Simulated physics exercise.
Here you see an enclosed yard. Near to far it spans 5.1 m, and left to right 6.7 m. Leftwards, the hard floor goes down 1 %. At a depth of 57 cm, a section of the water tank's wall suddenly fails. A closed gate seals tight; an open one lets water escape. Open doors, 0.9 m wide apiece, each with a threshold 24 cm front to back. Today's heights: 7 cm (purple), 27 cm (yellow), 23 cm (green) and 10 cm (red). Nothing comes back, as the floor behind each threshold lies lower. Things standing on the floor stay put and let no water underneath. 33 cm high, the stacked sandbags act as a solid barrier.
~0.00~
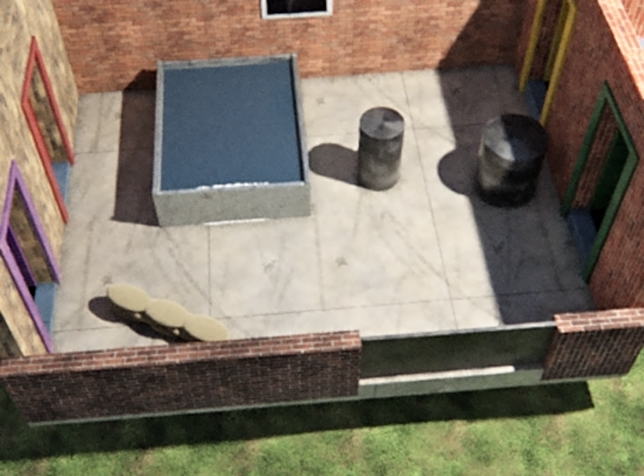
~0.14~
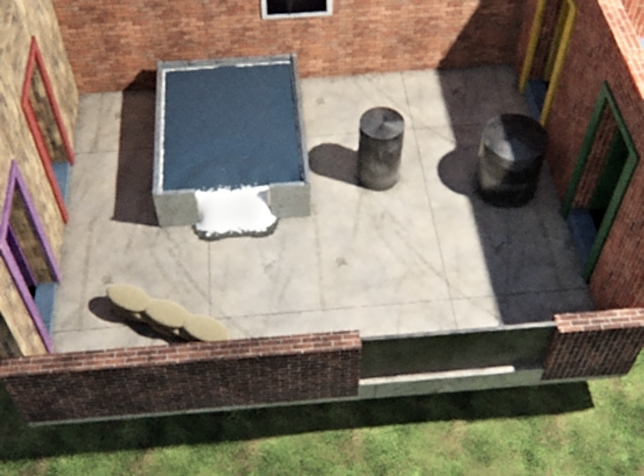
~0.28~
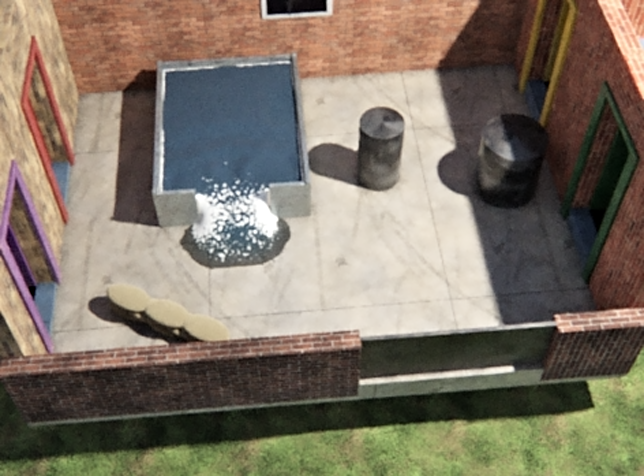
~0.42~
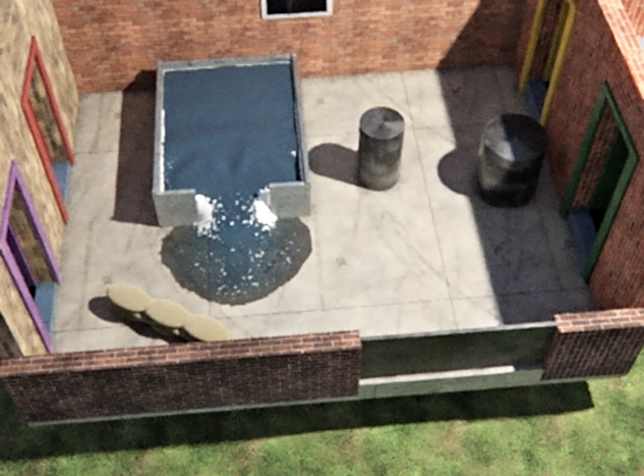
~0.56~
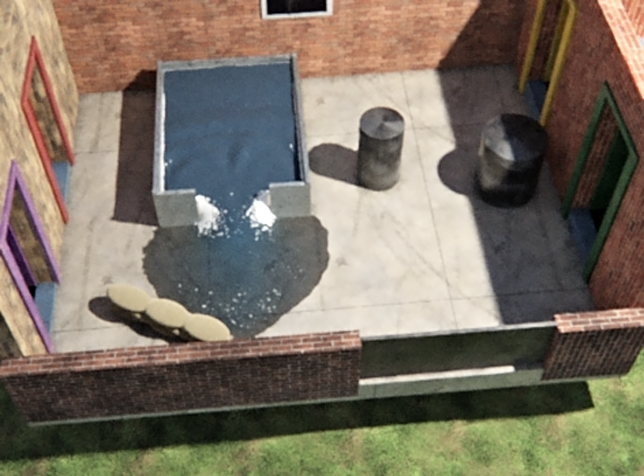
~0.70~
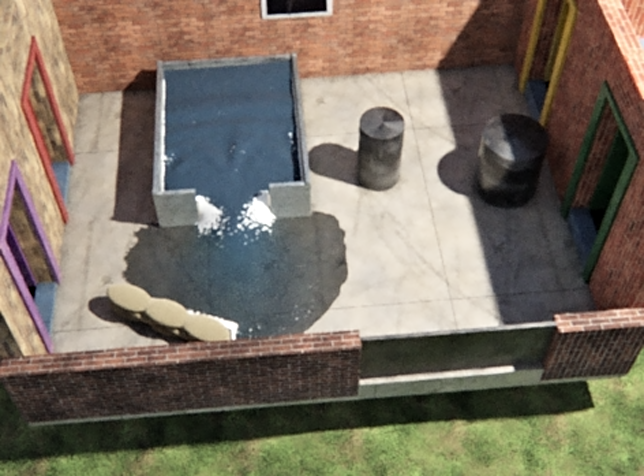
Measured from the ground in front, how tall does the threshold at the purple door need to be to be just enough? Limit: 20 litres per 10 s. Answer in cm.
It needs to be about 8 cm tall.
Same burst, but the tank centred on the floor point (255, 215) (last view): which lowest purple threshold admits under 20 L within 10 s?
Roughly 15 cm is needed.
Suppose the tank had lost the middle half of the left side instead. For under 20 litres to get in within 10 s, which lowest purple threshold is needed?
A minimum of about 13.0 cm.
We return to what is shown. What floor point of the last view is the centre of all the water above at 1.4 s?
(234, 186), roughly.
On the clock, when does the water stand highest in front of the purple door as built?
Approximately 3.8 s.
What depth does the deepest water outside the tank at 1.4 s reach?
Close to 32 centimetres.
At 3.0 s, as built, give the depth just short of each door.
Depths in cm: Purple 10, yellow 0, green 3, red 7.
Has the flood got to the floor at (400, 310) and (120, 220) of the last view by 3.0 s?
Note: Point one reached; point two reached.
After 1.4 s water covers 20 % of the floor, deepest (32 cm) near (186, 317); it has not reached the purple door.
After 3.0 s water covers 45 % of the floor, deepest (26 cm) near (293, 372); 10 cm at the purple door, 4 litres in over its 7 cm threshold.
After 10.0 s water covers 95 % of the floor, deepest (13 cm) near (64, 235); 8 cm at the purple door, 32 litres in over its 7 cm threshold.
At the purple door as built, the water arrived by 1.6 s and peaked near 11 cm at 3.8 s.
With a threshold of 6.5 cm, 42 litres would have come in within the 10 s; with 9 cm, 10 litres. So under 20 litres takes about 8 cm.
